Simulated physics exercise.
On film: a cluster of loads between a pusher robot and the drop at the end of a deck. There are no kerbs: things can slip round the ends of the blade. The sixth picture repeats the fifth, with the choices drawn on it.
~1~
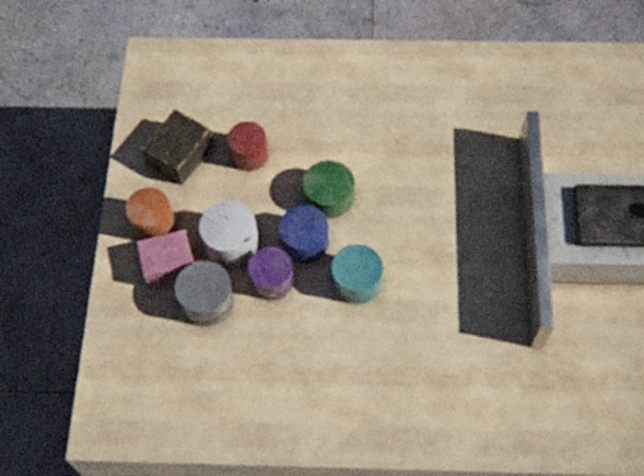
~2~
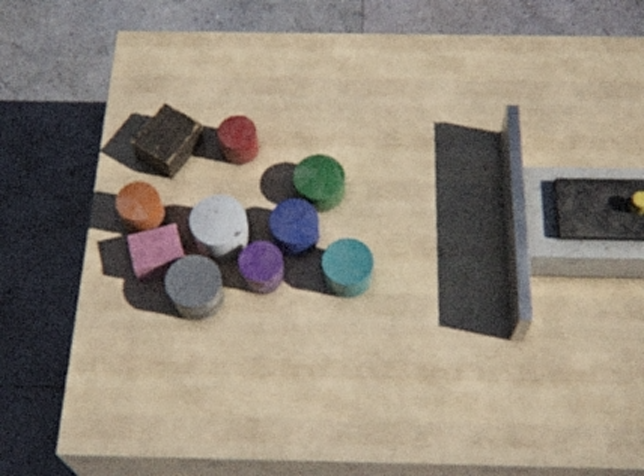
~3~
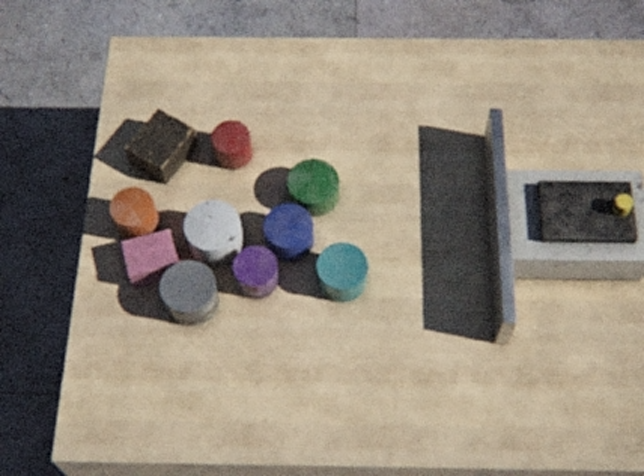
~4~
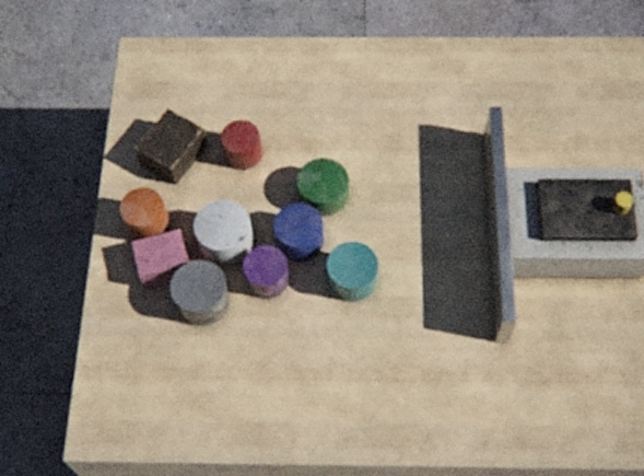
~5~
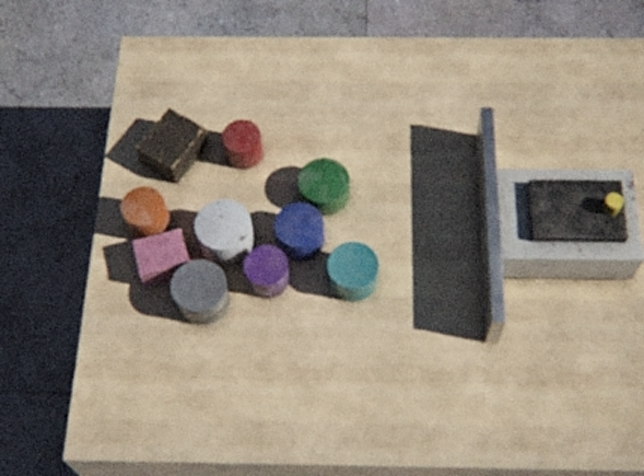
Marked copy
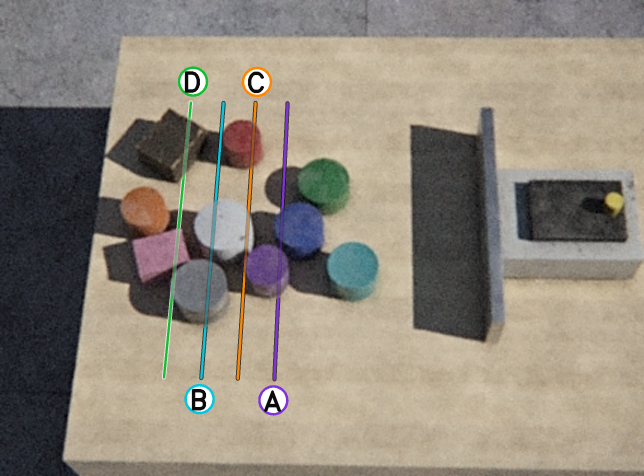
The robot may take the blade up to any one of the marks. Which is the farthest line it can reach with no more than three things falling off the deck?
D is the last line within the limit.
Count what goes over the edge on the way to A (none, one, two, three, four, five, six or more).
The count is none.
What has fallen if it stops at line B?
The orange canister goes over.
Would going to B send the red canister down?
No.
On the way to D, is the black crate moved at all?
Yes.
On the marked copy, A at (281, 232); B at (213, 231); C at (247, 232); D at (178, 231).
Taking D. A third of the way, robot (455, 209); turquoise pail (346, 272); orange canister (146, 216).
Two thirds of the way, robot (340, 207); orange canister (139, 212); pink crate (141, 258).
When it is over, robot (251, 207); orange canister over the edge; pink crate over the edge; two fallen.
As for the rest, A is within the limit but short; B is within the limit but short; C is within the limit but short.
